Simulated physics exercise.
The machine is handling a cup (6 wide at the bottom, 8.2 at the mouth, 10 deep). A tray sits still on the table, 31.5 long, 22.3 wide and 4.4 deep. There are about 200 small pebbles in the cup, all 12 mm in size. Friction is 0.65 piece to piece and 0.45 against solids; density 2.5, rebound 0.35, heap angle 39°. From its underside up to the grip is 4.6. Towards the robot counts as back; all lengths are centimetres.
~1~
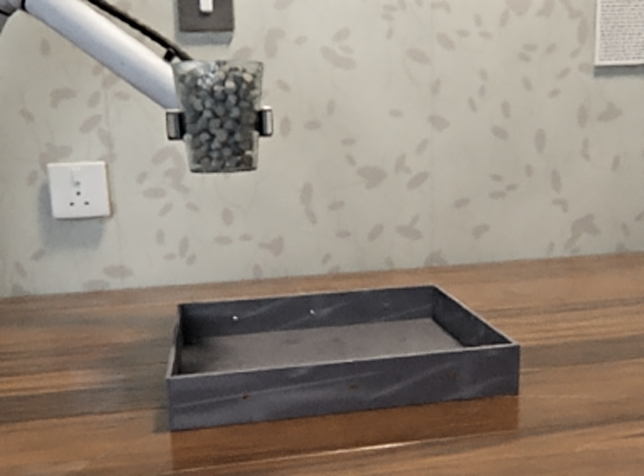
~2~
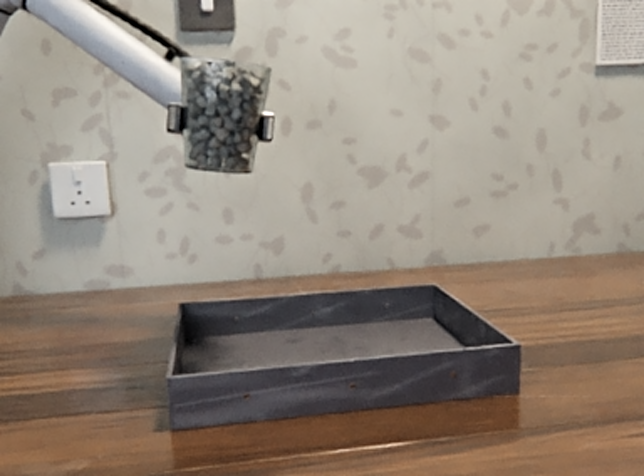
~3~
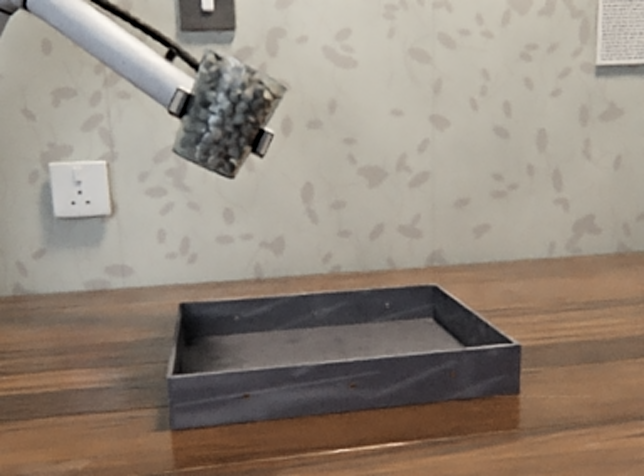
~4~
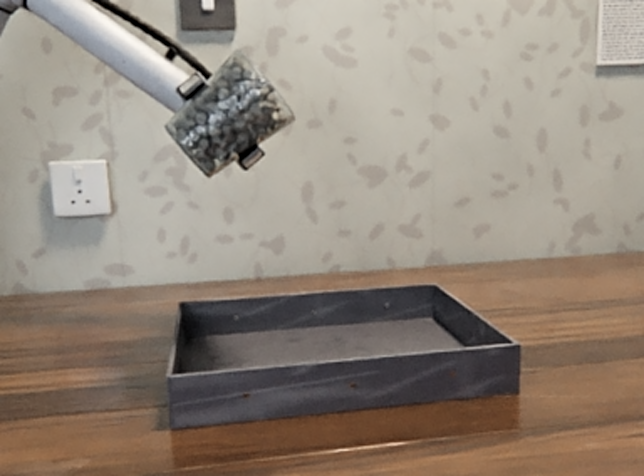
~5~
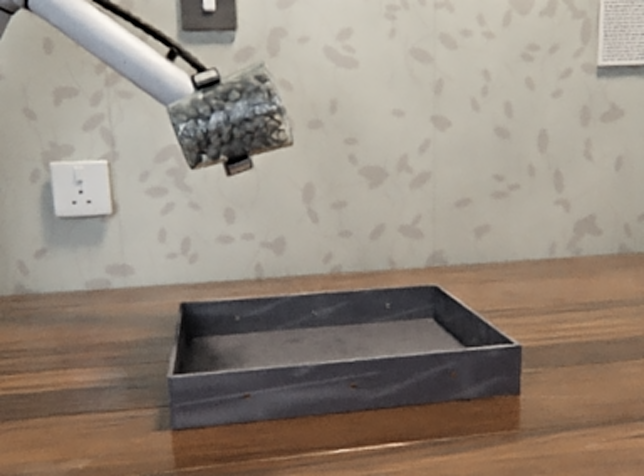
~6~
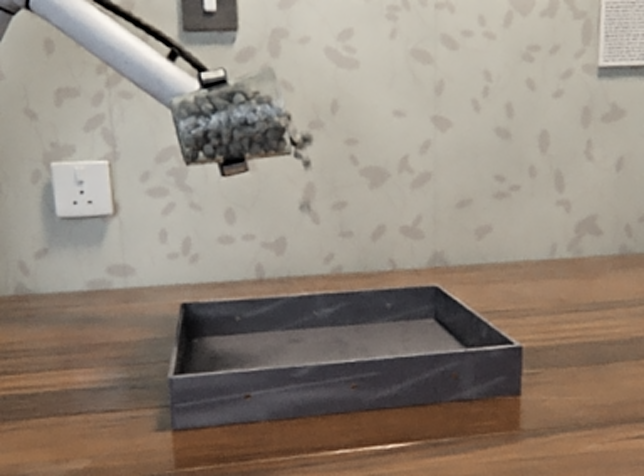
Above a dark, shallow tray on a wooden table, a robotic arm steadily tipped a clear cup packed with small grey pebbles over to the right until a few tumbled out past its rim.
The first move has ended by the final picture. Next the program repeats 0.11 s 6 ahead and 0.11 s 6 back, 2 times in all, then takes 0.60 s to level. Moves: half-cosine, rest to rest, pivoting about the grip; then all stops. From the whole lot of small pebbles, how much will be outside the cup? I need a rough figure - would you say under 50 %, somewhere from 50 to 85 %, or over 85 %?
I would say over 85 %.
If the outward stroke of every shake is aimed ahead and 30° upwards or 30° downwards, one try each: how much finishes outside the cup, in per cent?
Estimates, in order: 100 % then 60 %.
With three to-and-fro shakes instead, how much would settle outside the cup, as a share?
Expected share: About 95 %.
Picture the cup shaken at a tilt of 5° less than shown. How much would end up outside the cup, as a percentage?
About 90 percent.
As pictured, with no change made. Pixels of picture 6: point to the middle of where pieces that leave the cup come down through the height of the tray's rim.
I'd put it somewhere near (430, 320).
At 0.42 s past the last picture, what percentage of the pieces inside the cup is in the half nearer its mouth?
Close to 100 in a hundred.
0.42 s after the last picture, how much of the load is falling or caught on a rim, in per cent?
My guess is some 9 in a hundred.
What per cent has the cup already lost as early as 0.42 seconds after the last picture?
I'd say some 90 percent.
Then, 0.42 s after the last picture, tilted 80° forward, highest piece 25 above the table; 120 in the tray, 39 on the table or floor, 24 in the cup, 18 in flight or on a rim.
Then, 0.83 s after the last picture, tilted 21° forward, highest piece 27 above the table; 135 in the tray, 51 on the table or floor, 15 in the cup.
Then, 1.24 s after the last picture, level, highest piece 24 above the table; 135 in the tray, 51 on the table or floor, 15 in the cup.
Then, 2.29 s after the last picture, level, highest piece 24 above the table; 135 in the tray, 51 on the table or floor, 15 in the cup.
Final count, 135 in the tray, 51 on the table or floor, 15 in the cup. That is 93 % outside the cup.
